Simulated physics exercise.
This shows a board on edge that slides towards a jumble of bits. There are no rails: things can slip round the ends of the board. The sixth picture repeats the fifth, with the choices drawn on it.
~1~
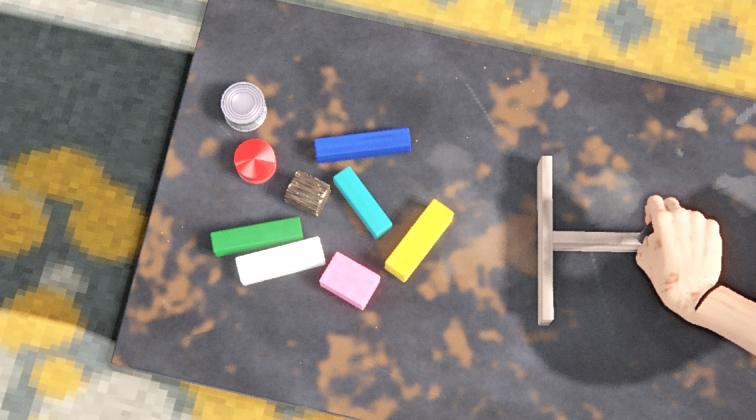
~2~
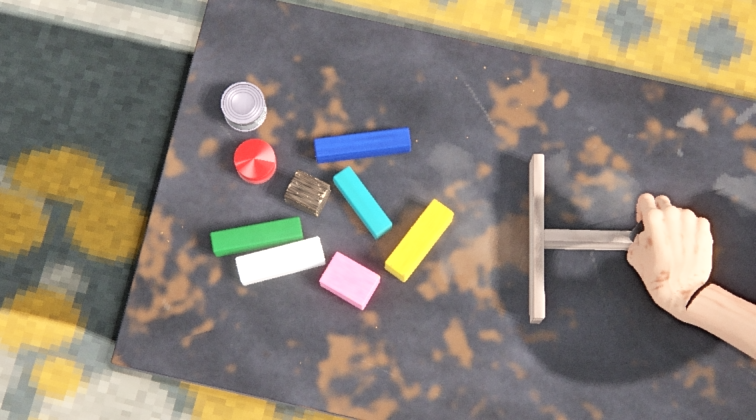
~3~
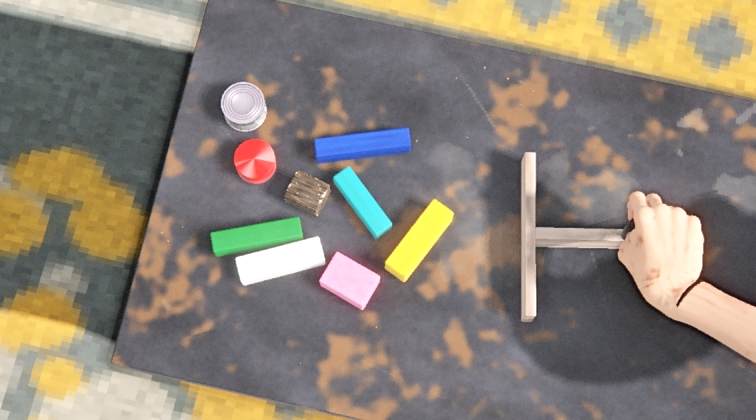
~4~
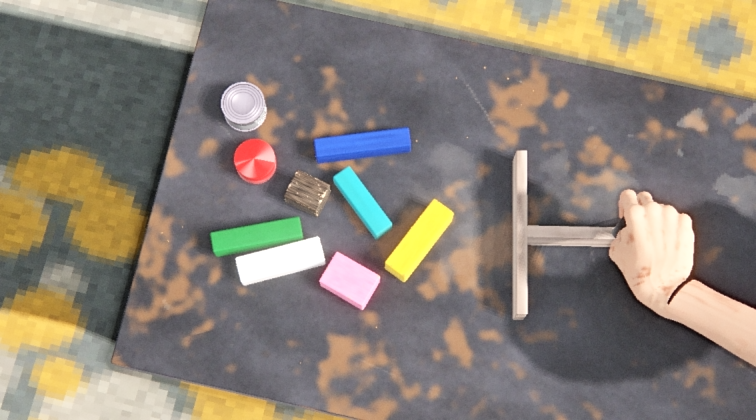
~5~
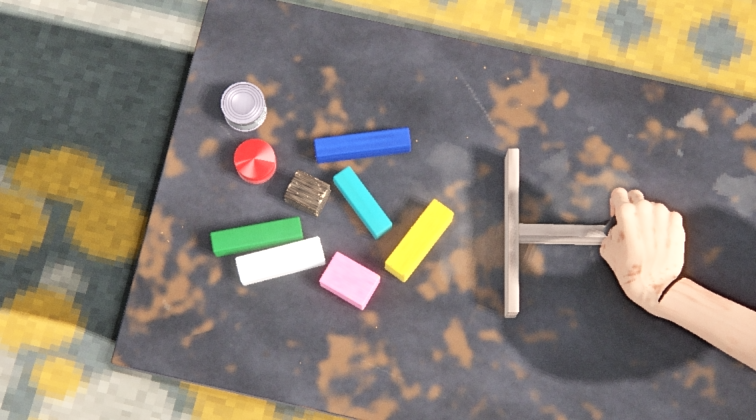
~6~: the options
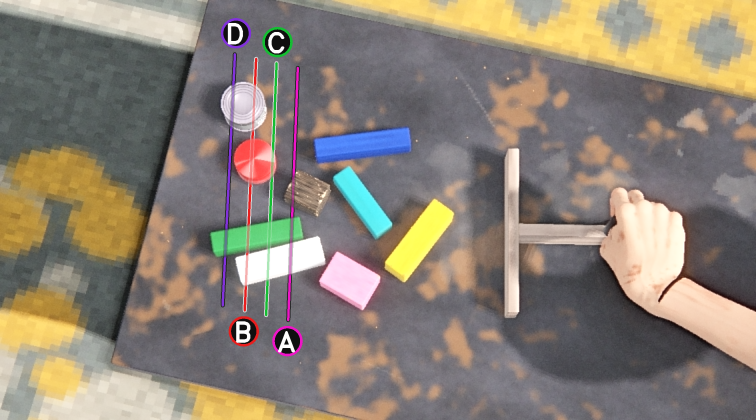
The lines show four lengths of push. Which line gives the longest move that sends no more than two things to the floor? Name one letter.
No farther than D.
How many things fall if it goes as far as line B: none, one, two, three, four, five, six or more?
By then, one.
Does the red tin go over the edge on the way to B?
By then, yes.
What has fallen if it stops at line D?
The red tin goes over.
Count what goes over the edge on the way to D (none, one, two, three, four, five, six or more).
One.
On the copy, A at (293, 191); B at (251, 182); C at (271, 186); D at (229, 177).
On D. First, board (411, 207); blue stick (358, 145); yellow bar (392, 239).
Then, board (309, 185); red tin (204, 175); green stick (219, 238).
Finally, board (230, 167); red tin over the edge; black block (164, 174); one fallen.
By contrast, A is within the limit but short; B is within the limit but short; C is within the limit but short.
